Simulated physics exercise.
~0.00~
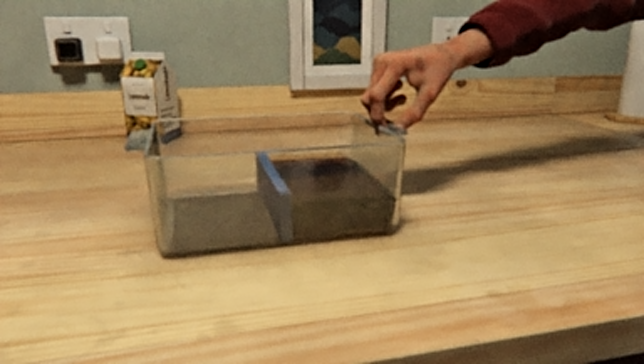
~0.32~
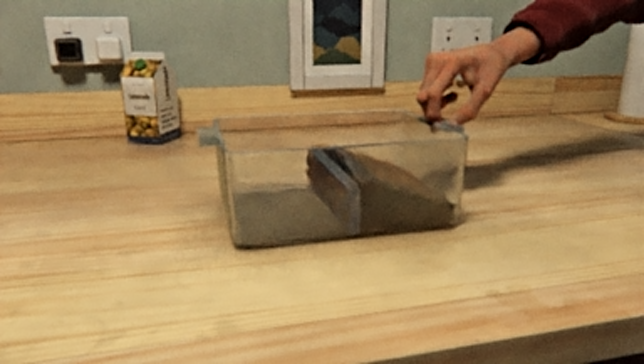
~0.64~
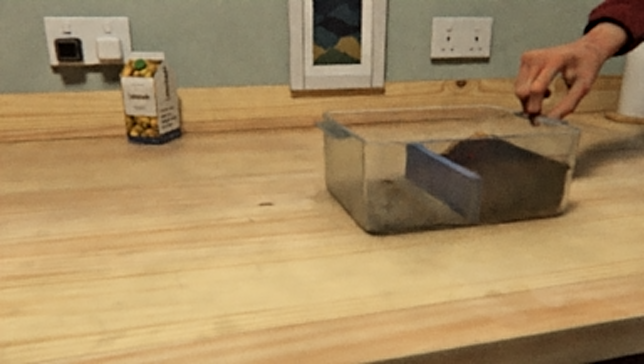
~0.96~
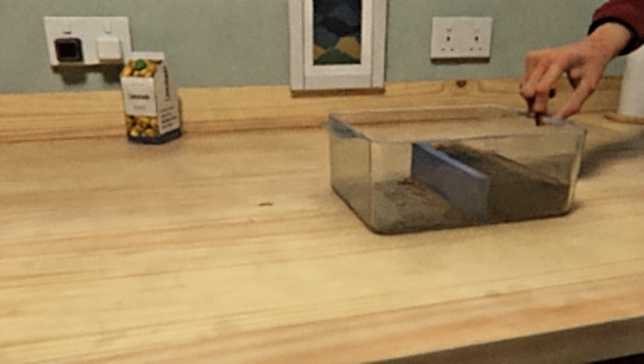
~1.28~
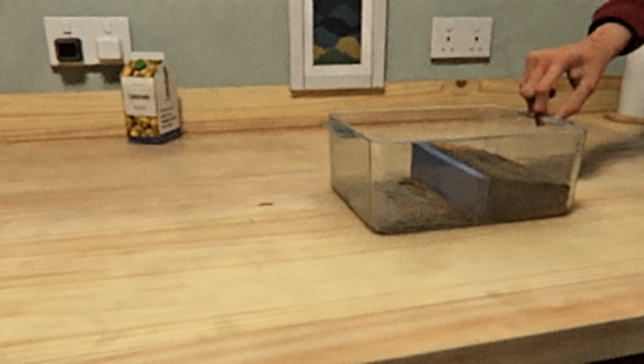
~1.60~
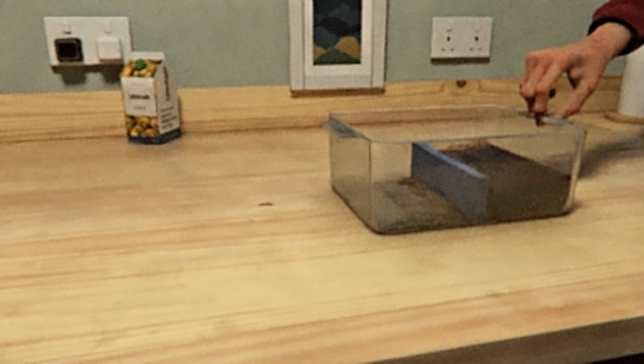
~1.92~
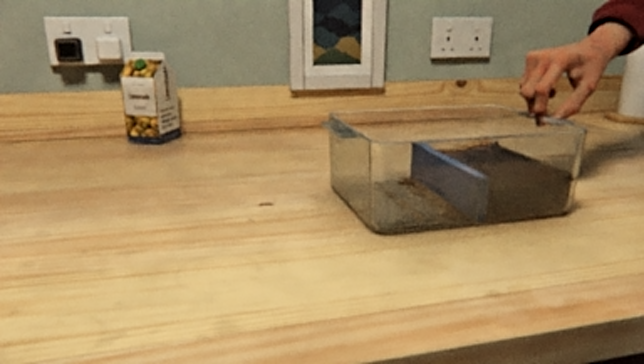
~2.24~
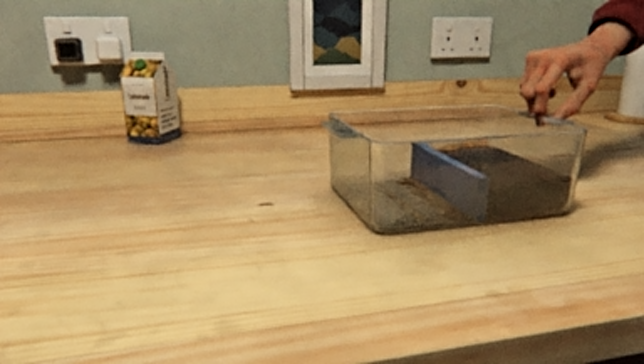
A hand pulled a clear open box with a blue divider to the right across a wooden counter, and the dark contents heaped up and shifted about, a little ending up left of the divider, before the box stopped and everything settled inside.
